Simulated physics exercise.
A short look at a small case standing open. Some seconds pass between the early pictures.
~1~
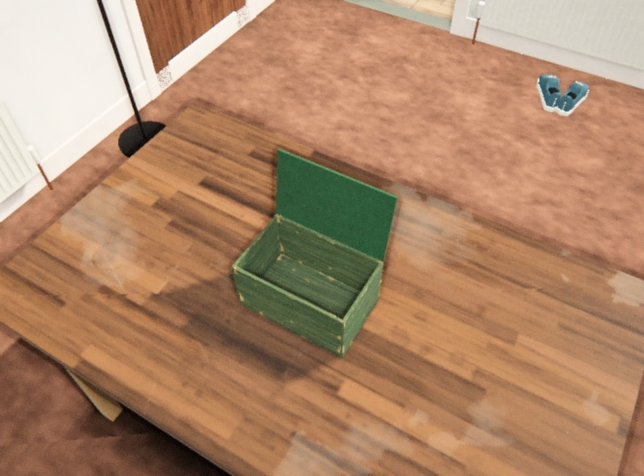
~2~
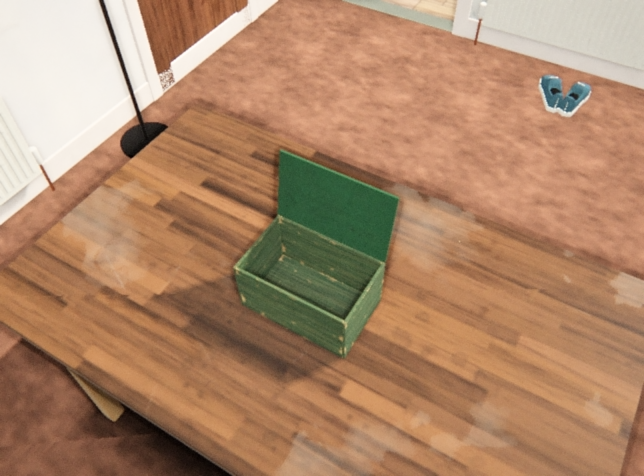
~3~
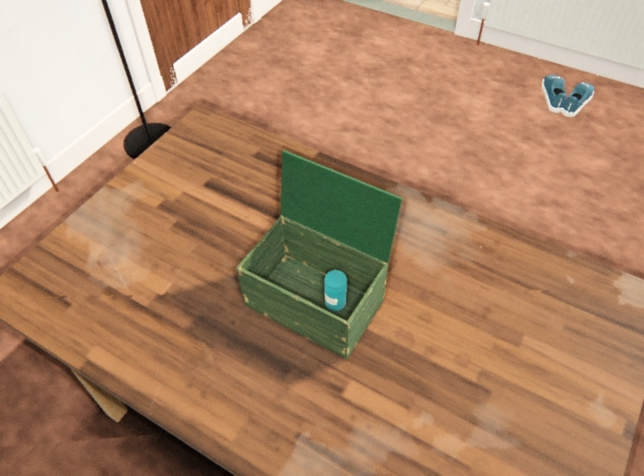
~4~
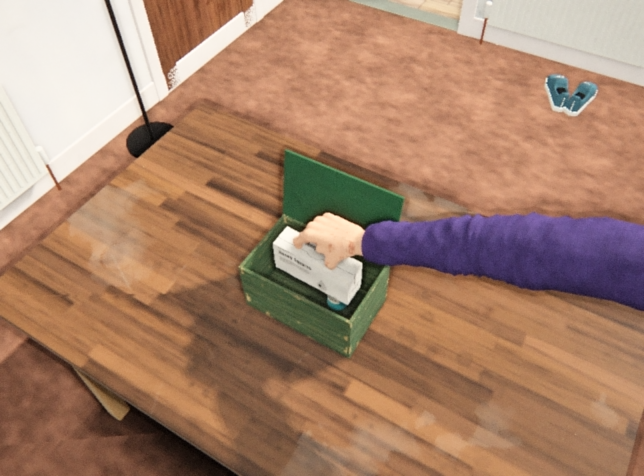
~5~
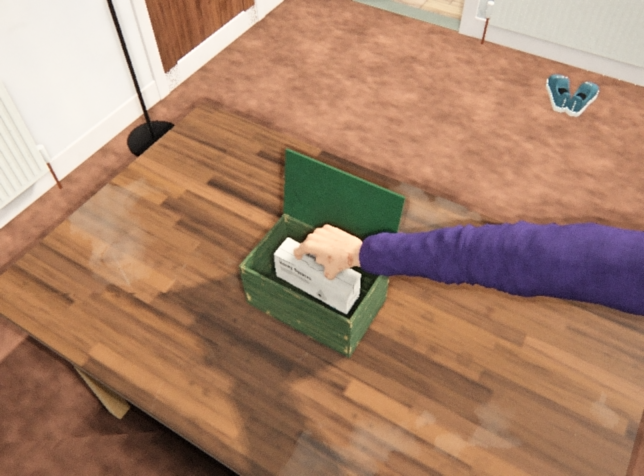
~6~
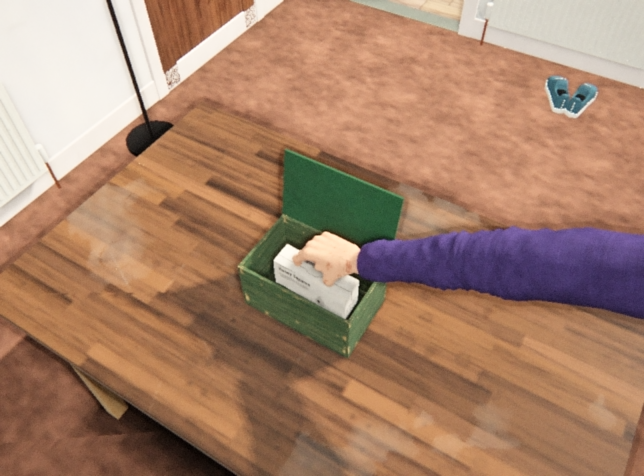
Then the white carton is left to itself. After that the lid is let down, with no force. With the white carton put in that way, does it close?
It sits on the rim.
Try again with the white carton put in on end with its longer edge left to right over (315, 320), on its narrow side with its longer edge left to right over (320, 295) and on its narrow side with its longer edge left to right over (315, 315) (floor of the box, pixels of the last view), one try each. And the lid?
First try: It is held up; second try: It stays ajar; third try: It shuts flat.
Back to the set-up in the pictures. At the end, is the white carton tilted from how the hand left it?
It stays as placed.
Then, 1.20 s later than the last frame, lid starting down; white carton moved a little near (317, 306).
Then, 1.80 s later than the last frame, lid 31° above the rim; white carton moved a little near (317, 306).
When it is over, lid shut; moved from the start, white carton; turquoise shaker as before. End places, in pixels of the last picture, white carton near (317, 306).
